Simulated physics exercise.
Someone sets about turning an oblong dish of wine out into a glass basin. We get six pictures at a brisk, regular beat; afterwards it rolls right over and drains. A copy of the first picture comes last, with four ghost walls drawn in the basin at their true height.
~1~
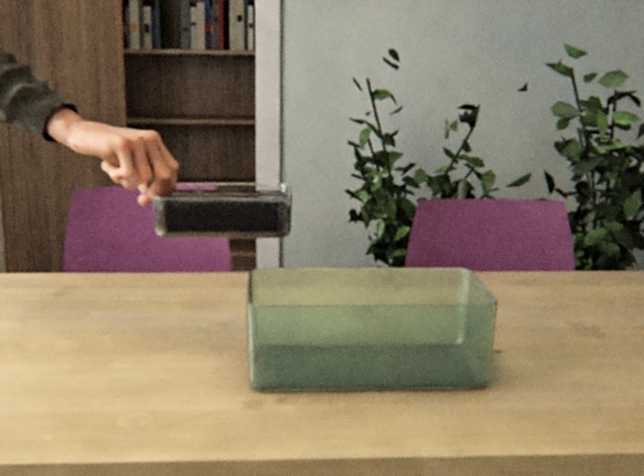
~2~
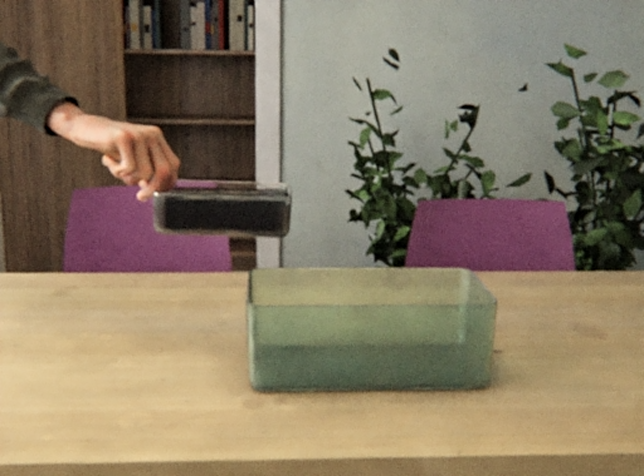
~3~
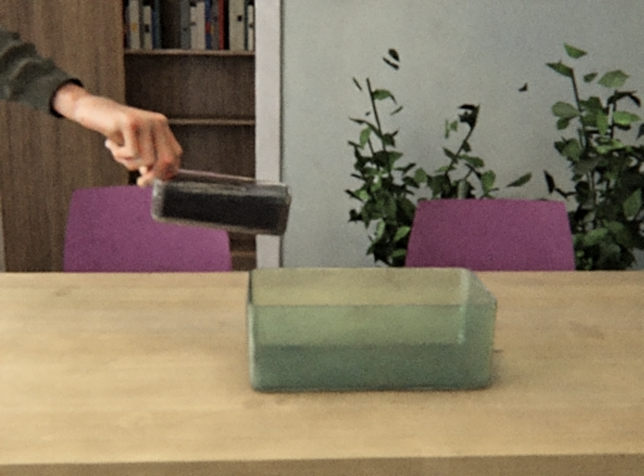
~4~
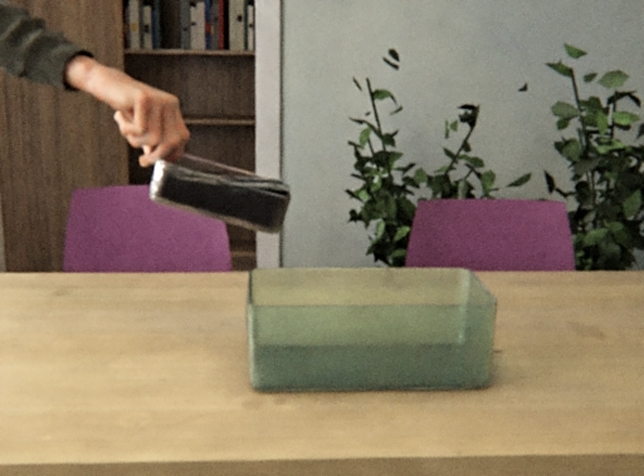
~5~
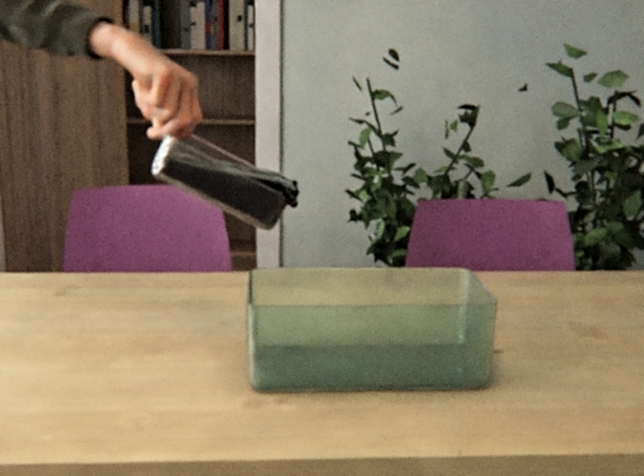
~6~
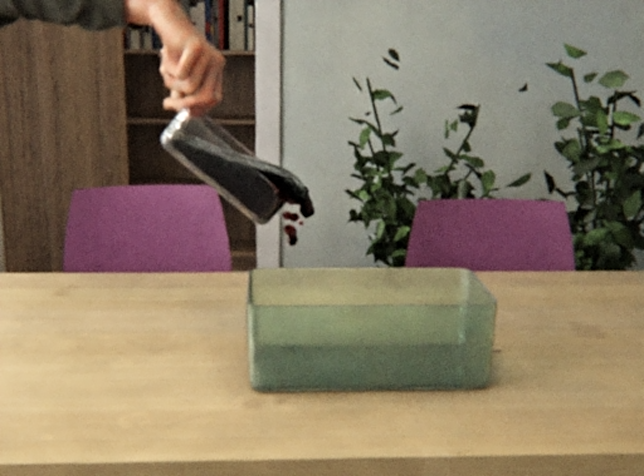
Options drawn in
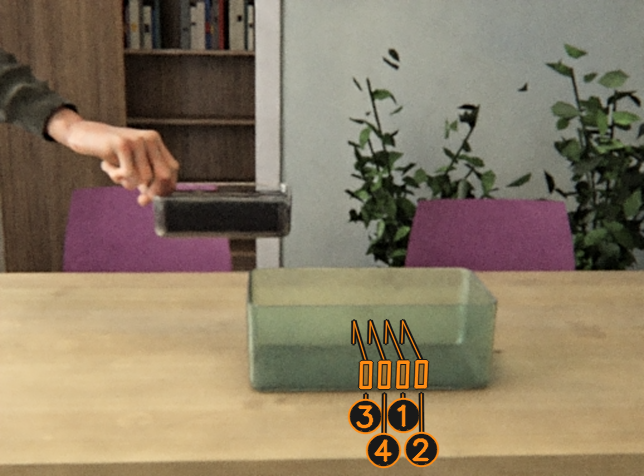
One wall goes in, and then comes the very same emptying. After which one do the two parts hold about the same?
Best: 1.
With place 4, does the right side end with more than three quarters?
No, it does not.
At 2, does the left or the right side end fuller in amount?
The left one.
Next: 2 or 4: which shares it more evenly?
Here it is place 4.
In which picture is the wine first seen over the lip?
Picture 4.
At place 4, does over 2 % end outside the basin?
Yes.
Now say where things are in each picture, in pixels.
In the first frame, upright, lip at (288, 190); basin from (250, 388) to (489, 386); nothing has left yet.
In the second frame, upright, lip at (288, 190); nothing has left yet.
In the third frame, tipped about 7°, lip at (288, 190); nothing has left yet.
In the fourth frame, tipped about 16°, lip at (288, 190); wine is over the lip, down to (288, 190).
In the fifth frame, tipped about 27°, lip at (288, 190); wine is over the lip, down to (294, 201).
In the sixth frame, tipped about 40°, lip at (288, 190); wine is over the lip, down to (291, 238).
In orange, 1 at (402, 393); 2 at (421, 393); 3 at (365, 394); 4 at (384, 394).
If 1 is chosen, about 47 % ends left of the wall and 45 % right of it; 8 % is lost outside.
If 2 is chosen, about 74 % ends left of the wall and 19 % right of it; 7 % is lost outside.
If 3 is chosen, about 28 % ends left of the wall and 62 % right of it; 9 % is lost outside.
If 4 is chosen, about 32 % ends left of the wall and 59 % right of it; 9 % is lost outside.
